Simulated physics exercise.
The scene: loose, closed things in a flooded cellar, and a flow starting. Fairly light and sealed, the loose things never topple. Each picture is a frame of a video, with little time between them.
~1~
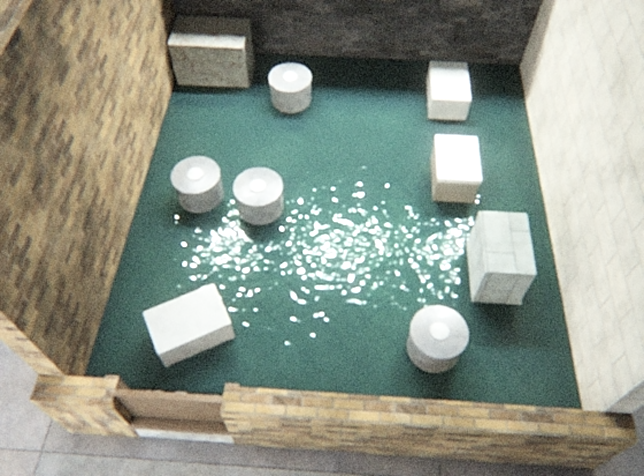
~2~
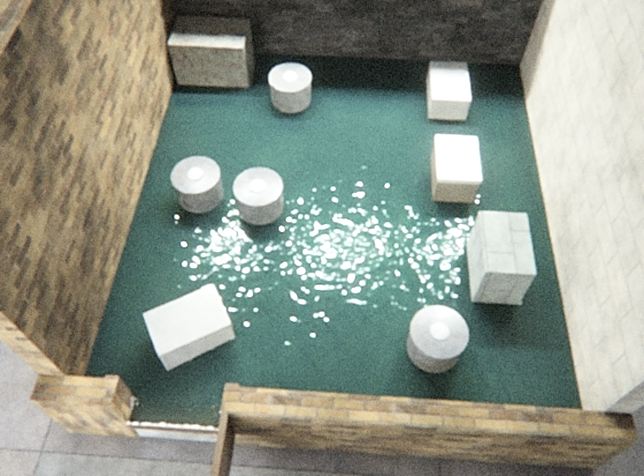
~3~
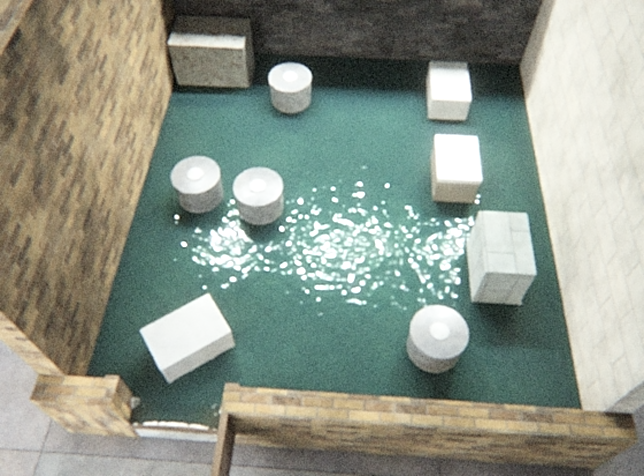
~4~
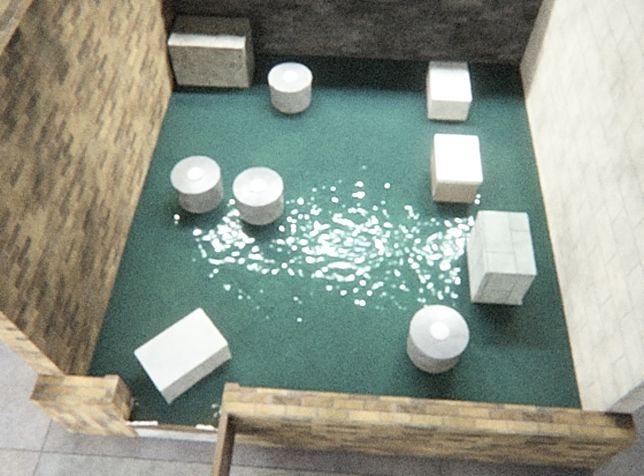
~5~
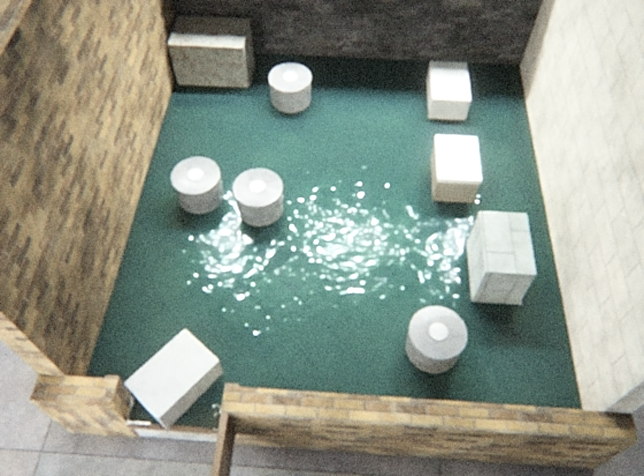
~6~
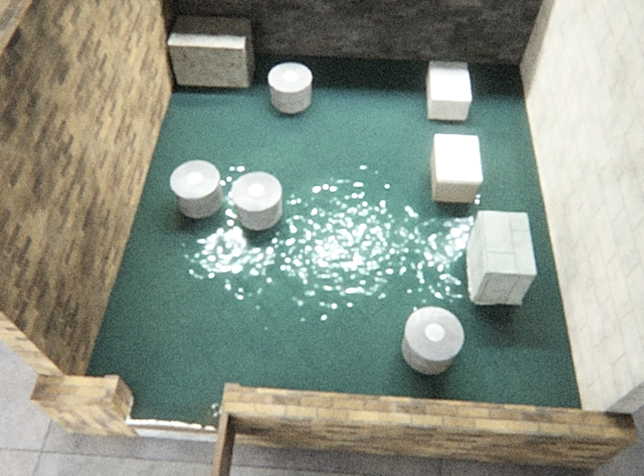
In a flooded cellar with brick walls, pale boxes and round tubs sit in still-looking green water as a panel in the low front wall swings open at the left. The nearest white box drifts toward the gap, turning, then passes out of view, while the round tubs barely shift.
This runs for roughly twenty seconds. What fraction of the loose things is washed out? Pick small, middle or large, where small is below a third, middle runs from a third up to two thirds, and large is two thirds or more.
Middle.
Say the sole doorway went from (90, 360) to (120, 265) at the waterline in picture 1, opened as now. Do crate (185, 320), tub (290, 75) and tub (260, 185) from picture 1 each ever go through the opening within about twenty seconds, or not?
Going through them in turn: Escaped; remains behind; escaped.
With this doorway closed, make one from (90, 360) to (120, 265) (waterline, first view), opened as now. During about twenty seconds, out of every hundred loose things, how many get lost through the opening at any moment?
I'd call it 40 per cent.
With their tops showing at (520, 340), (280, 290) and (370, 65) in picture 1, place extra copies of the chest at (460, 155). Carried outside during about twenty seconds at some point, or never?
Note - in order: Retained / out of the scene / retained.
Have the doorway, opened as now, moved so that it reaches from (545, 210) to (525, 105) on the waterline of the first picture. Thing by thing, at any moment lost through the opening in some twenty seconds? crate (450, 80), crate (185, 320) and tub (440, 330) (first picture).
The first one exits, the second never exits, the third never exits.
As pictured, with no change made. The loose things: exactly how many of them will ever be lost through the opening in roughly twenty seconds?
The number is 4.
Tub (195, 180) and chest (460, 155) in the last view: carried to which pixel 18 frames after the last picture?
First near (145, 277), second near (435, 179).
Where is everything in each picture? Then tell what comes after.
In the first frame, a tub at (258, 186) floats; a tub at (195, 175), afloat; 0 of 7 have shifted.
In the second frame, a tub at (258, 186), afloat; a tub at (195, 175), afloat; 0 of 7 have shifted.
In the third frame, a tub at (258, 186) floats; a tub at (195, 175) floats; 1 of 7 have shifted.
In the fourth frame, a tub at (258, 186) floats; a tub at (195, 175) floats; 1 of 7 have shifted.
In the fifth frame, a tub at (258, 187) floats; a tub at (195, 175), afloat; 1 of 7 have shifted.
In the sixth frame, a tub at (256, 191), afloat, close to its start; a tub at (195, 179), afloat, close to its start; 1 of 7 have shifted.
A moment on, 1 of 7 are out; 6 afloat.
Next, 1 of 7 are out; 6 afloat.
Later, 4 of 7 are out; 3 afloat.
In the end, 4 of 7 are out; 3 afloat.
